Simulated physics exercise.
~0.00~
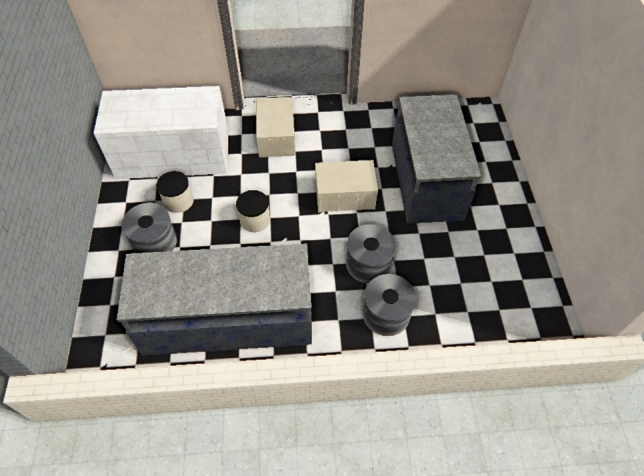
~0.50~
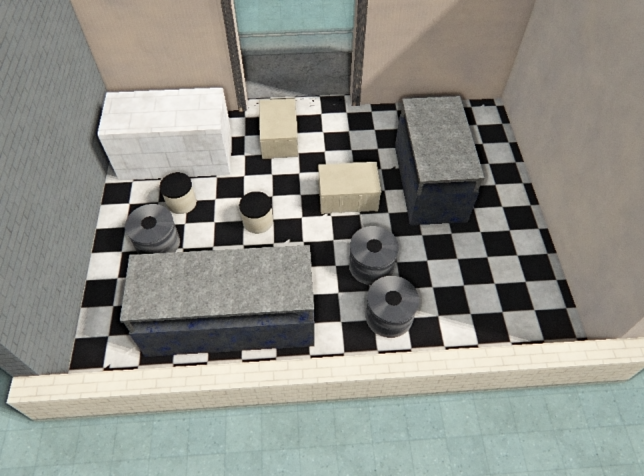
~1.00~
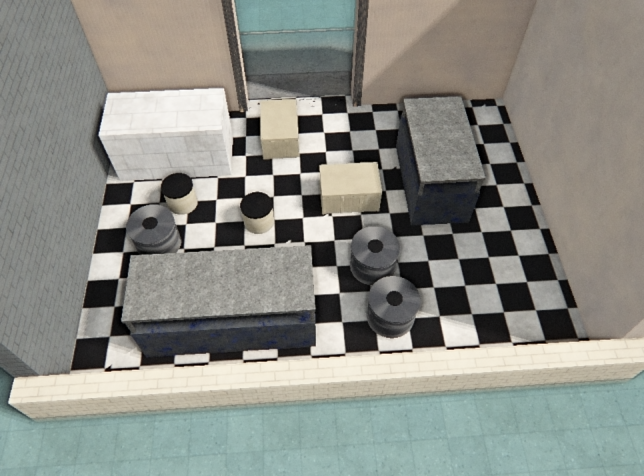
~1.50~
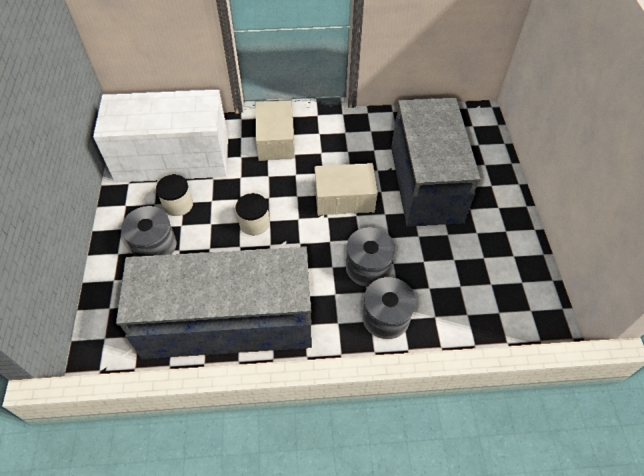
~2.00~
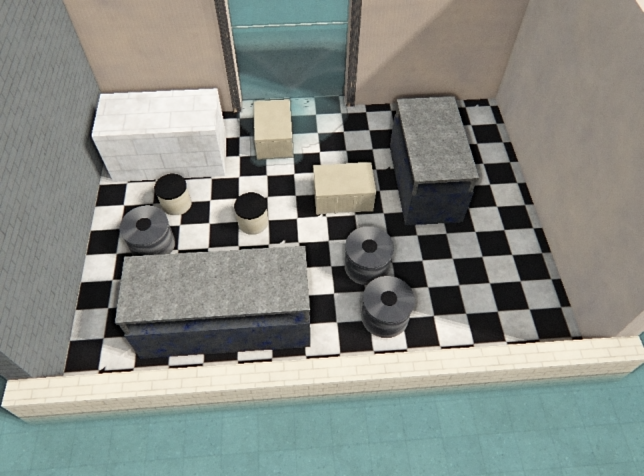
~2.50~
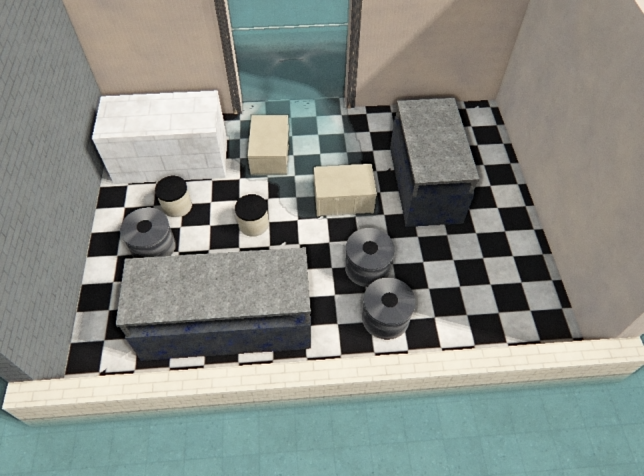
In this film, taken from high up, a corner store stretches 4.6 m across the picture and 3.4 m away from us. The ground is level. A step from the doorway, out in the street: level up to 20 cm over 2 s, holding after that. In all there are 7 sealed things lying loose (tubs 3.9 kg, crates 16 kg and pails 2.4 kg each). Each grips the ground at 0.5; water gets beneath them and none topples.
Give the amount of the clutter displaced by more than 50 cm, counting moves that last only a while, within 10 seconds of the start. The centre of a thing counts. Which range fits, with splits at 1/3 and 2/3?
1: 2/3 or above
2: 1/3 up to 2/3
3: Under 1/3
1.
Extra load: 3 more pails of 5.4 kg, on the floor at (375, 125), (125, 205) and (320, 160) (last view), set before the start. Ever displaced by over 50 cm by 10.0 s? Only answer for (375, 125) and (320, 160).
Taking them in order, the first is below the threshold and the second is above the threshold.
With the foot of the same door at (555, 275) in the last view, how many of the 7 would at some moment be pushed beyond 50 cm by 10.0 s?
Result: 6 of them.
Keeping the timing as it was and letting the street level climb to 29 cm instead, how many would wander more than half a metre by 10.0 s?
With that change, 6 of them.
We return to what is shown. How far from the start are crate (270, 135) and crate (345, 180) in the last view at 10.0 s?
First 150 cm, then 140 cm.
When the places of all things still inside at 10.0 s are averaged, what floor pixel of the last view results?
Mean position: Approximately (289, 196).
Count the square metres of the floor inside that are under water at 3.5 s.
Close to 5.0 m2, I'd say.
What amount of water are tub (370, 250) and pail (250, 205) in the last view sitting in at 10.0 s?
Depth approx. 9 cm / 11 cm.
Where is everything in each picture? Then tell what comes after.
In the first picture, a crate at (275, 117), on the bottom; a tub at (371, 244), on the bottom; 0.0 m2 under water; 0 of 7 have shifted.
In the second picture, a crate at (278, 118), on the bottom; a tub at (374, 246) rests on the ground; 0.0 m2 under water; 0 of 7 have shifted.
In the third picture, a crate at (279, 119), on the bottom; a tub at (375, 246) rests on the ground; water covers 0.0 m2; 0 of 7 have shifted.
In the fourth picture, a crate at (274, 120), on the bottom; a tub at (371, 248), on the bottom; 0.0 m2 under water; 0 of 7 have shifted.
In the fifth picture, a crate at (273, 119) rests on the ground; a tub at (370, 246), on the bottom; water covers 0.5 m2; 0 of 7 have shifted.
In the sixth picture, a crate at (268, 135), on the bottom, 22 cm from its start; a tub at (370, 248), on the bottom; 1.5 m2 under water; 1 of 7 have shifted.
After 3.5 s 2 of 7 are over 50 cm from their spots; 0 afloat.
After 4.5 s 3 of 7 are over 50 cm from their spots; 4 afloat.
After 7.0 s 6 of 7 are over 50 cm from their spots; 6 afloat.
After 10.0 s 6 of 7 are over 50 cm from their spots, and 7 have been at some point; 6 afloat.
